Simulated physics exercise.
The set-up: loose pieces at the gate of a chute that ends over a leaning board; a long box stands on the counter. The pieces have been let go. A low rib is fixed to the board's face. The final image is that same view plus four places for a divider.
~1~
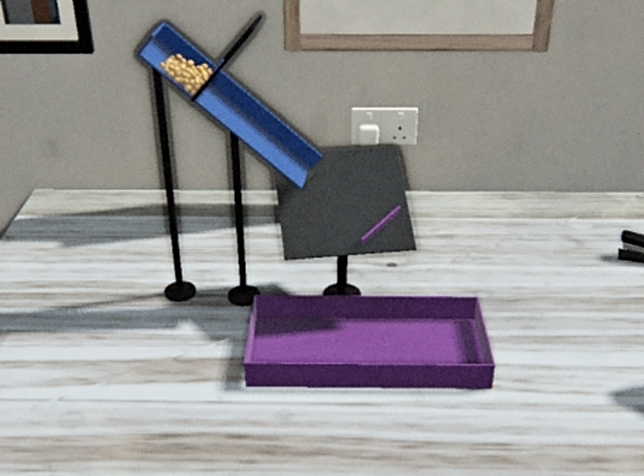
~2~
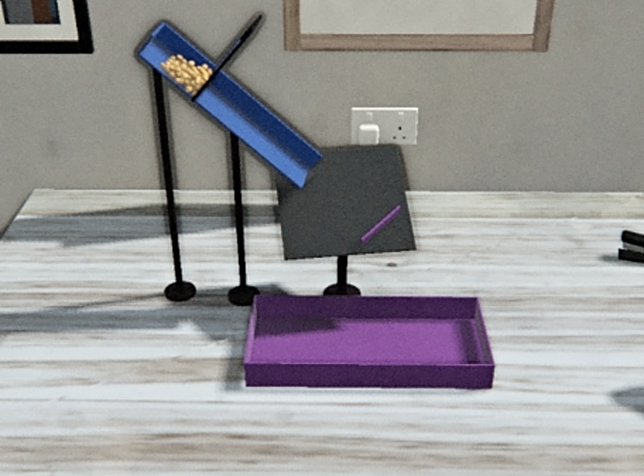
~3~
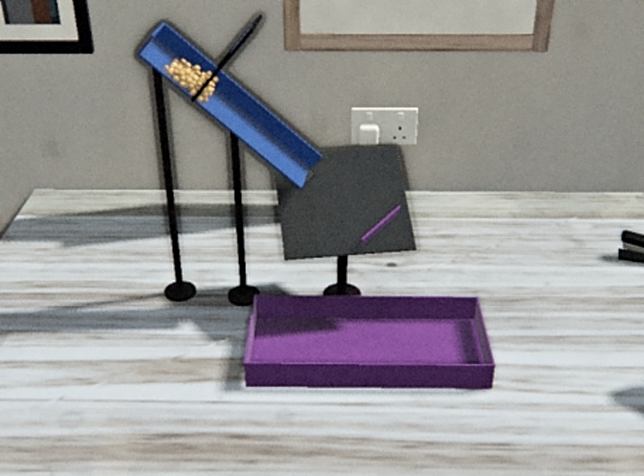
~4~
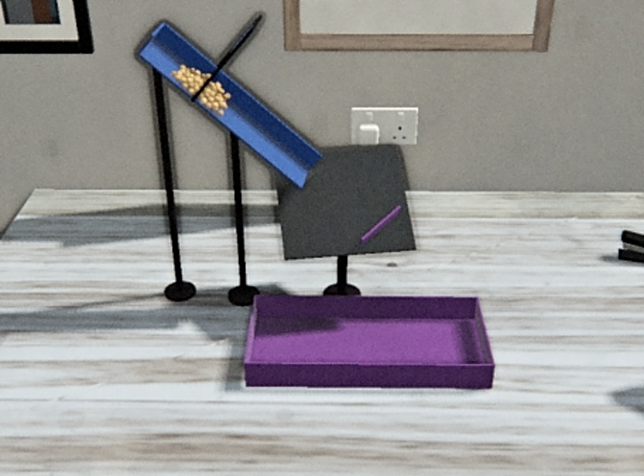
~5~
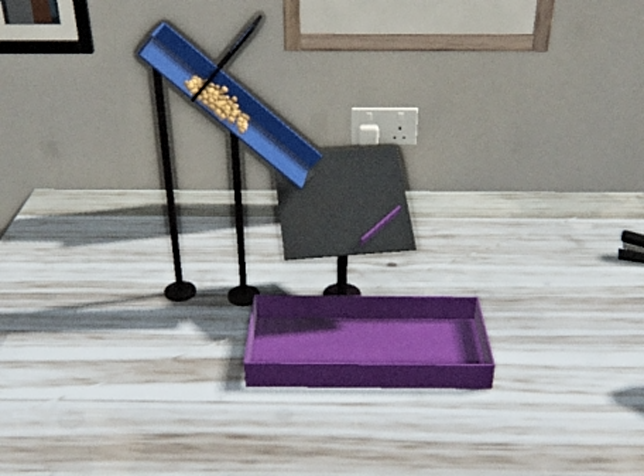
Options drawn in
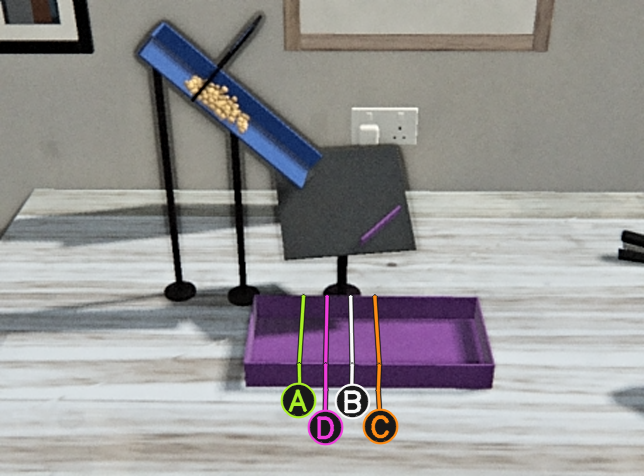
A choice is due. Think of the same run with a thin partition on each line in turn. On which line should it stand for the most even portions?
It is B.
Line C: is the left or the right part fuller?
Left.
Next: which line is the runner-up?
C.
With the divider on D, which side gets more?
Right.
On the marked copy, line A crosses the front rim at (299, 363); line B crosses the front rim at (352, 364); line C crosses the front rim at (379, 364); line D crosses the front rim at (325, 363).
For line A, of what is caught, a stray few on the left of the divider, nearly all on the right.
For line B, of what is caught, about half on the left of the divider, about half on the right.
For line C, of what is caught, most on the left of the divider, about a quarter on the right.
For line D, of what is caught, a stray few on the left of the divider, nearly all on the right.
